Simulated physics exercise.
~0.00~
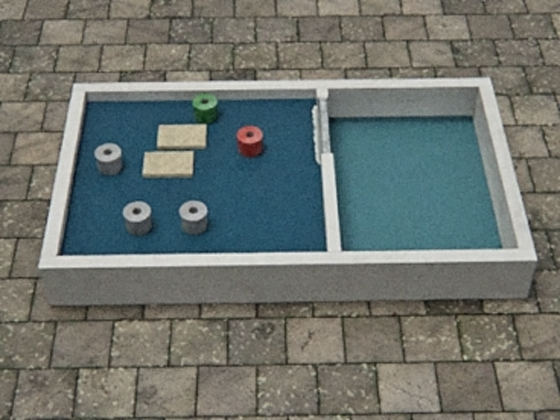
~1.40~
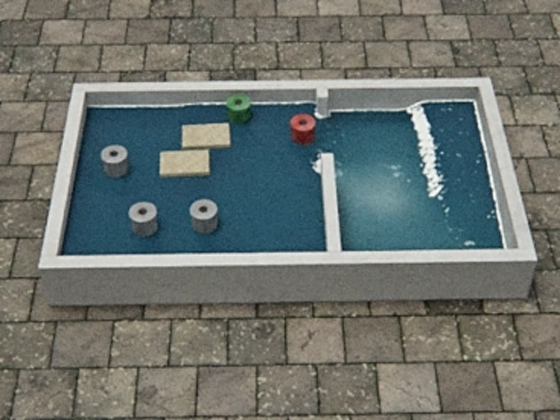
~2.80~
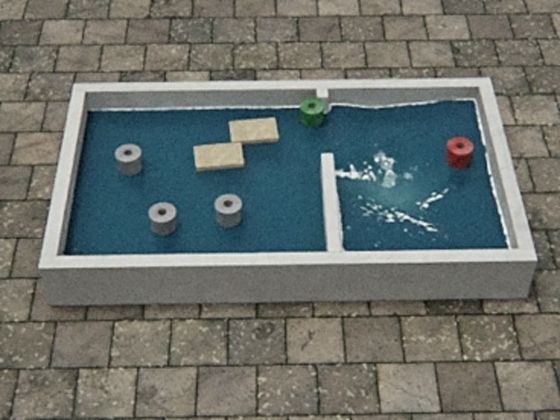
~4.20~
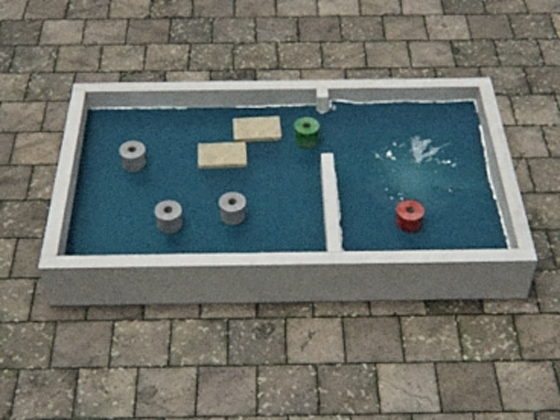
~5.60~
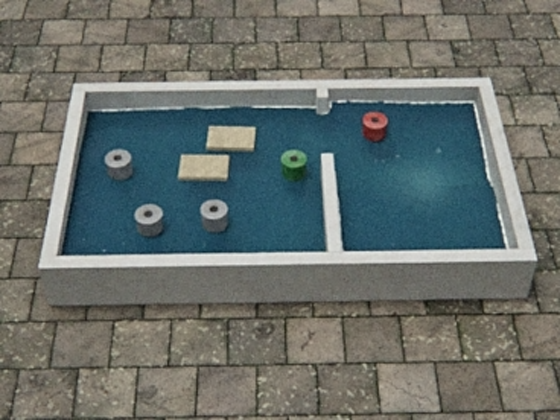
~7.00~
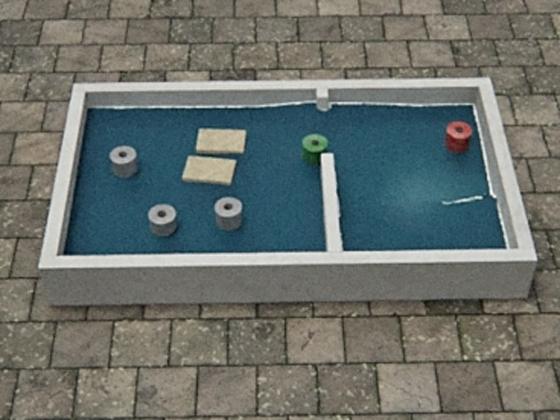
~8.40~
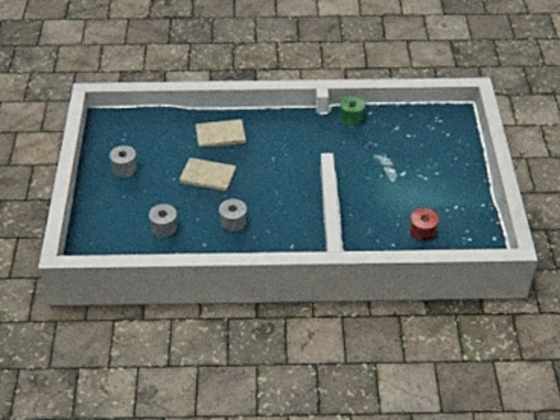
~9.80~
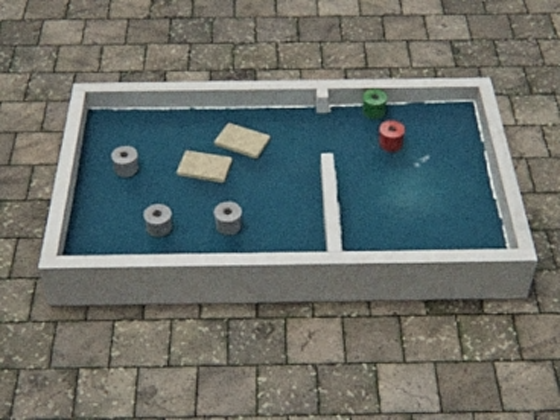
A divided tank's water surges right, carrying the red tub, then the green, past the divider.
